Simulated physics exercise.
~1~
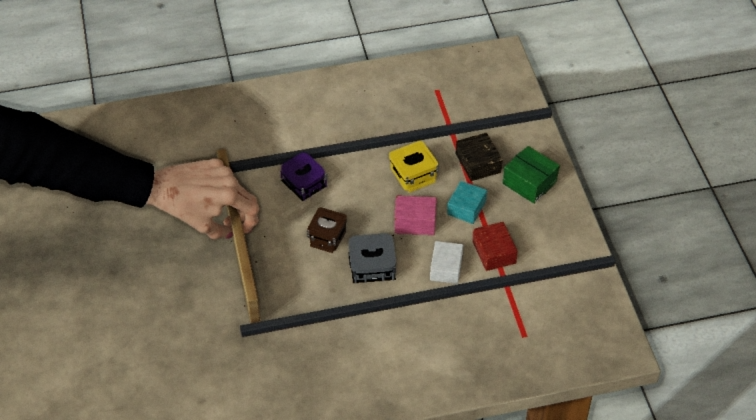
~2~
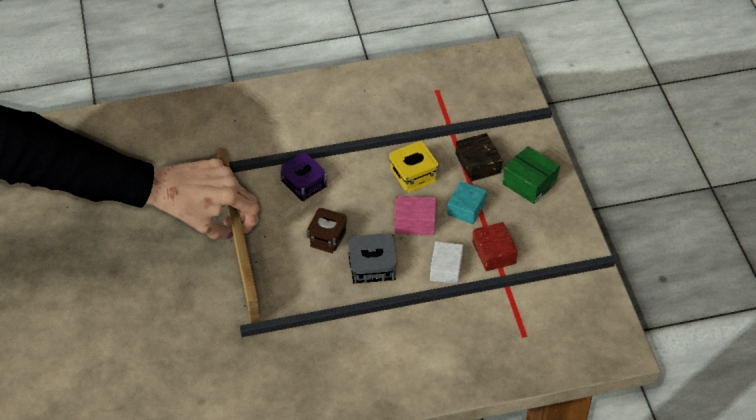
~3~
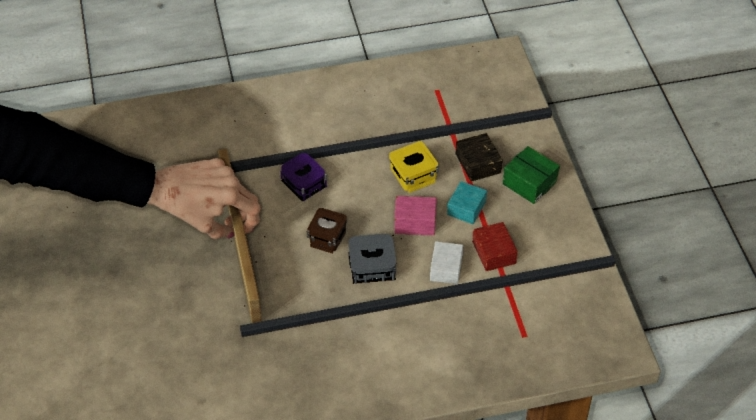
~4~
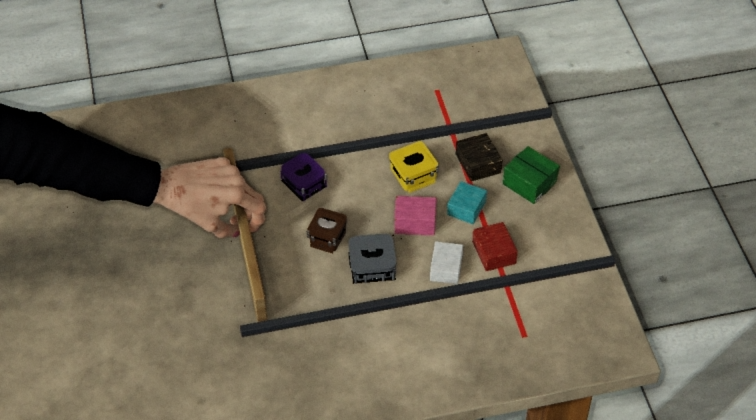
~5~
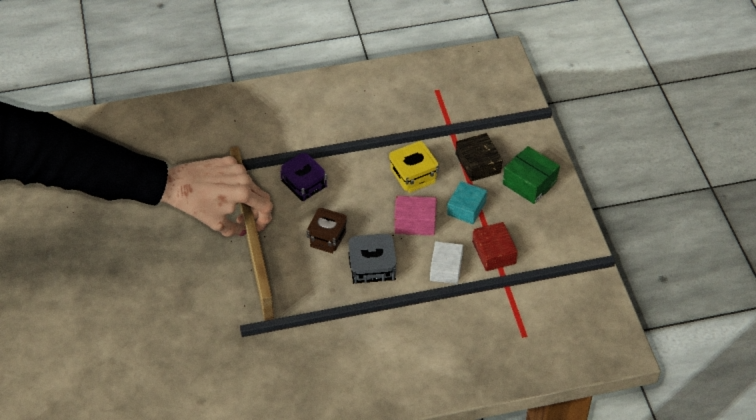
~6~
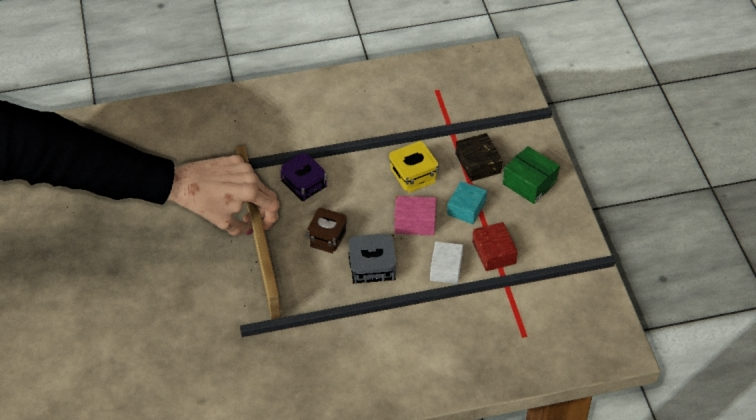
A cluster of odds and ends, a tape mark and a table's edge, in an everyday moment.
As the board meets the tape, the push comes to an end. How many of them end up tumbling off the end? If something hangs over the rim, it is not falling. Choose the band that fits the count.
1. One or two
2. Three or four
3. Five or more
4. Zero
One or two.
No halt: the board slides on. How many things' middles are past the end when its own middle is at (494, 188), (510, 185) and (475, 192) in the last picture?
1; 4; 1.
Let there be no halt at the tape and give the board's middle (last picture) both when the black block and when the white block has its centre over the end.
(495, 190) and then (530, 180), give or take.
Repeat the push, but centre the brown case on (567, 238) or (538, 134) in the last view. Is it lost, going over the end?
Well, the brown case is gone in the first case and is gone in the second.
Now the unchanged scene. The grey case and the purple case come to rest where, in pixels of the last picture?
One is at about (512, 232), the other at about (477, 151).
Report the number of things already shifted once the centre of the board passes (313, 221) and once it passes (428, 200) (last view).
First 2, then 10.
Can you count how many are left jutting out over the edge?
In total, 0 of them.
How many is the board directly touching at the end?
It's 3.
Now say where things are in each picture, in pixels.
The first frame shows green box (531, 175); black block (479, 157); red block (495, 246); board (238, 234); tape (478, 204).
The second frame shows black block (479, 157); grey case (372, 259).
The third frame shows red block (495, 247); board (239, 234).
The fourth frame shows green box (531, 175); white block (447, 263).
The fifth frame shows black block (479, 157); brown case (328, 231).
The sixth frame shows green box (531, 175); black block (479, 157); red block (495, 247); board (258, 231); tape (478, 204).
Soon after, none off yet; green box at rest near (531, 175); black block at rest near (479, 157); red block at rest near (495, 247).
At rest, the number that fall off is one or two; fallen, green box.
